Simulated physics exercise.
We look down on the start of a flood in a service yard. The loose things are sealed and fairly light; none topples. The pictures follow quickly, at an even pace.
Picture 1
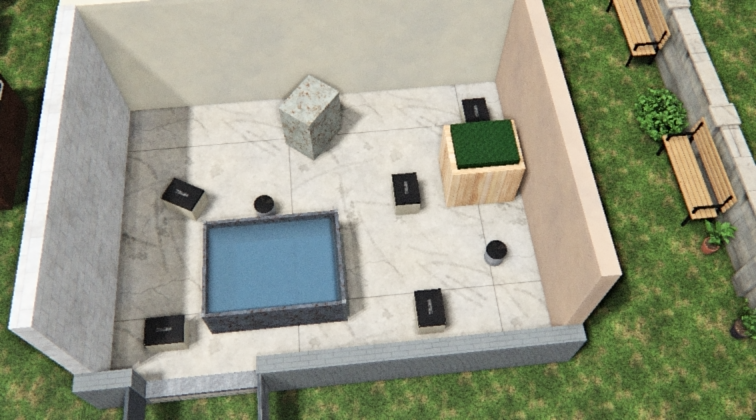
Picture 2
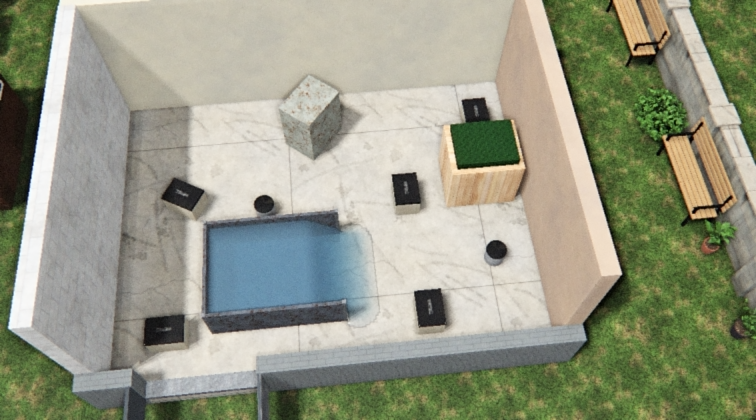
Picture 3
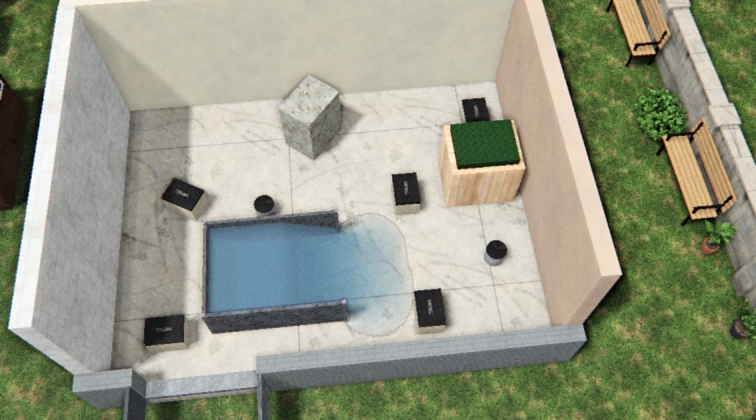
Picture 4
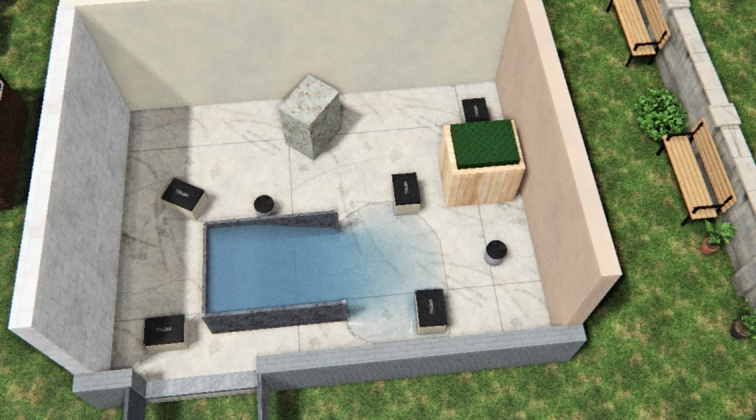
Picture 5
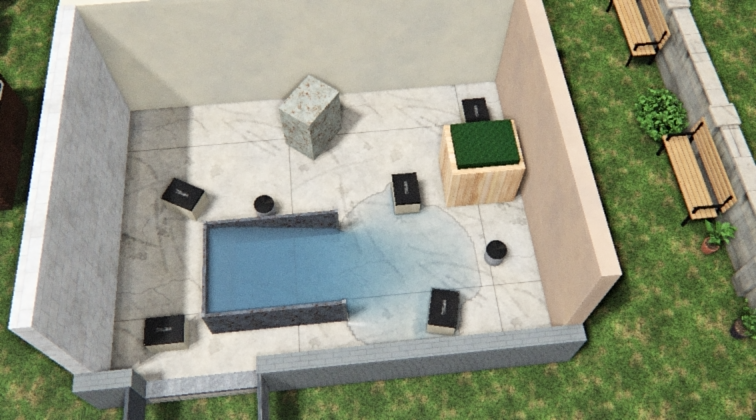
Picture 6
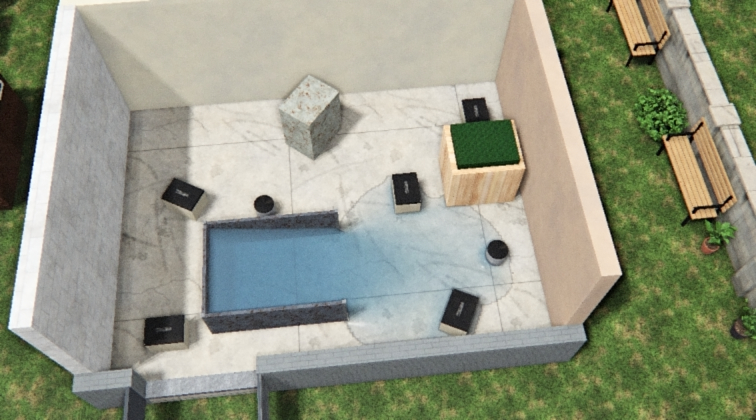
Walled pool in a tiled yard losing its right side, water spreading rightward across the floor and nudging a dark-topped box right.
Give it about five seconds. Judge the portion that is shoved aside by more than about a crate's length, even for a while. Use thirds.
That comes to one to two thirds.
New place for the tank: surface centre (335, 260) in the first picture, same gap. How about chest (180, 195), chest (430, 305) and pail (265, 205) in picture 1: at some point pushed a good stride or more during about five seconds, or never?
As listed: No, yes, never so far.
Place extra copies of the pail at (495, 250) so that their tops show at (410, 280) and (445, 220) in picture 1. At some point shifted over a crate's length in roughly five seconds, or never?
In that order: Shifted that much, that far or more.
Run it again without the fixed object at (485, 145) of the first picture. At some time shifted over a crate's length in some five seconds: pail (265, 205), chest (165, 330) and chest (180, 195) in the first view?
One after the other: Short of that, never so far, no.
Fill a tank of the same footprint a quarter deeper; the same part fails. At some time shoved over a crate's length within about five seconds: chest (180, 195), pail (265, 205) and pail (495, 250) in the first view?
In that order: No, less than that, swept aside.
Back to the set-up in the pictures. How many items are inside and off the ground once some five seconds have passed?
That makes 4.
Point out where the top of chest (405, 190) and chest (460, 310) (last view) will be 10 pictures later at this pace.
Roughly at (410, 120) and (536, 292).
A moment on, 1 of 7 are well off their spots; 0 afloat.
Next, 2 of 7 are well off their spots; 2 afloat.
Later, 3 of 7 are well off their spots; 3 afloat.
In the end, 2 of 7 are well off their spots, and 3 have been at some point; 4 afloat.
